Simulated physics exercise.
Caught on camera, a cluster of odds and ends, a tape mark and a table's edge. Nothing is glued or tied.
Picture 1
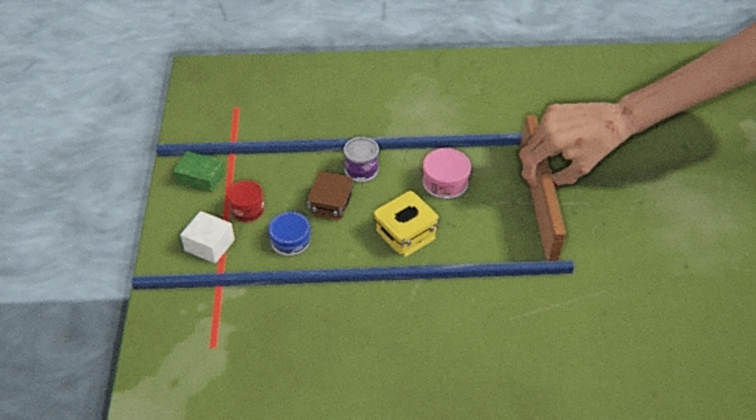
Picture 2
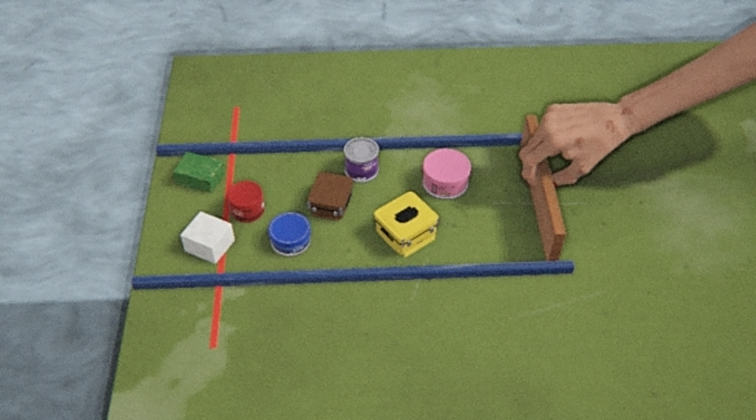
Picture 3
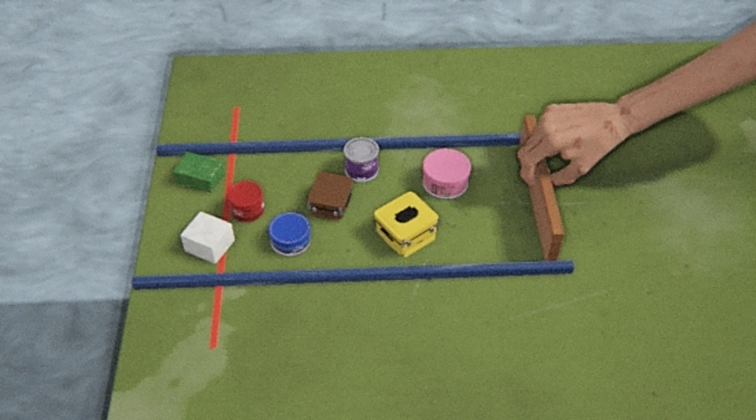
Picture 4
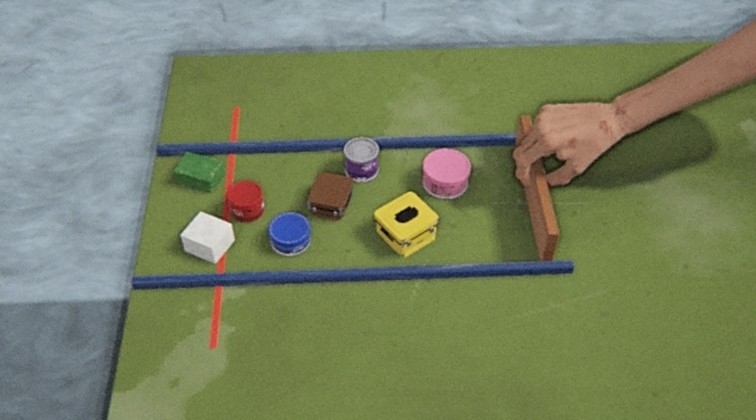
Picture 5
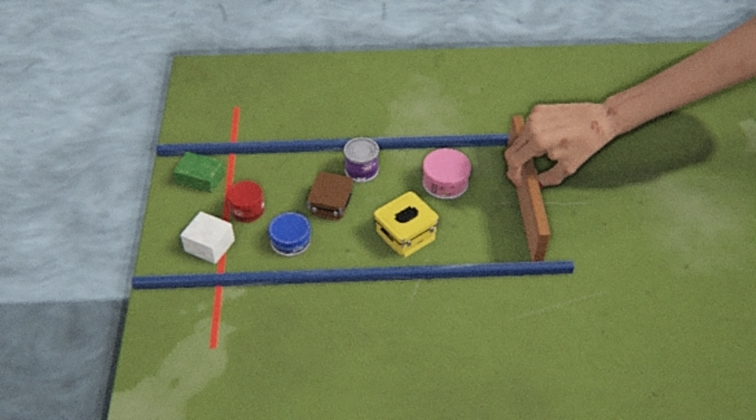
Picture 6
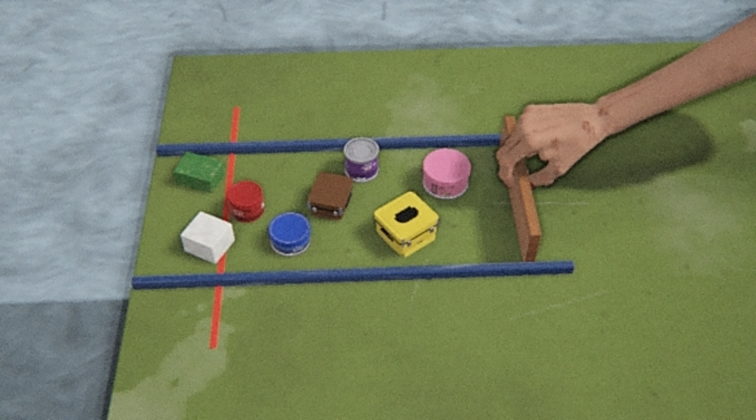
In this clip, a hand slides an upright wooden board slightly left between two blue rails on a green surface, while the colorful tubs and blocks between the rails, some near a red line at left, stay still.
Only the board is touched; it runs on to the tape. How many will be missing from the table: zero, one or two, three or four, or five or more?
Here the number that fall off is one or two.
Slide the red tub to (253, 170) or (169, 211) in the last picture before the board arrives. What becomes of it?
In turn it is kept; goes over.
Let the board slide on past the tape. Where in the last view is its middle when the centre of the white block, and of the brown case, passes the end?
For the white block at (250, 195), for the brown case at (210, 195).
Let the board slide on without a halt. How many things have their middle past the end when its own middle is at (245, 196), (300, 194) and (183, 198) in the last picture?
Place by place, 1, 0 and 5.
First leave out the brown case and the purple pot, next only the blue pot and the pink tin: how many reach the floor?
1 in the first case, 0 in the second.
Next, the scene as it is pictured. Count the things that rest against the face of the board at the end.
That makes 3.
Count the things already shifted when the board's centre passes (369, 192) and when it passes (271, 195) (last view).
4 and 8.
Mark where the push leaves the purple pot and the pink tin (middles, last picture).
About (213, 157), and the other about (203, 187).
A little later, none off yet; green block at rest near (199, 172); white block at rest near (208, 238); red tub at rest near (246, 202).
When it is over, the number that fall off is one or two; down, red tub and white block.
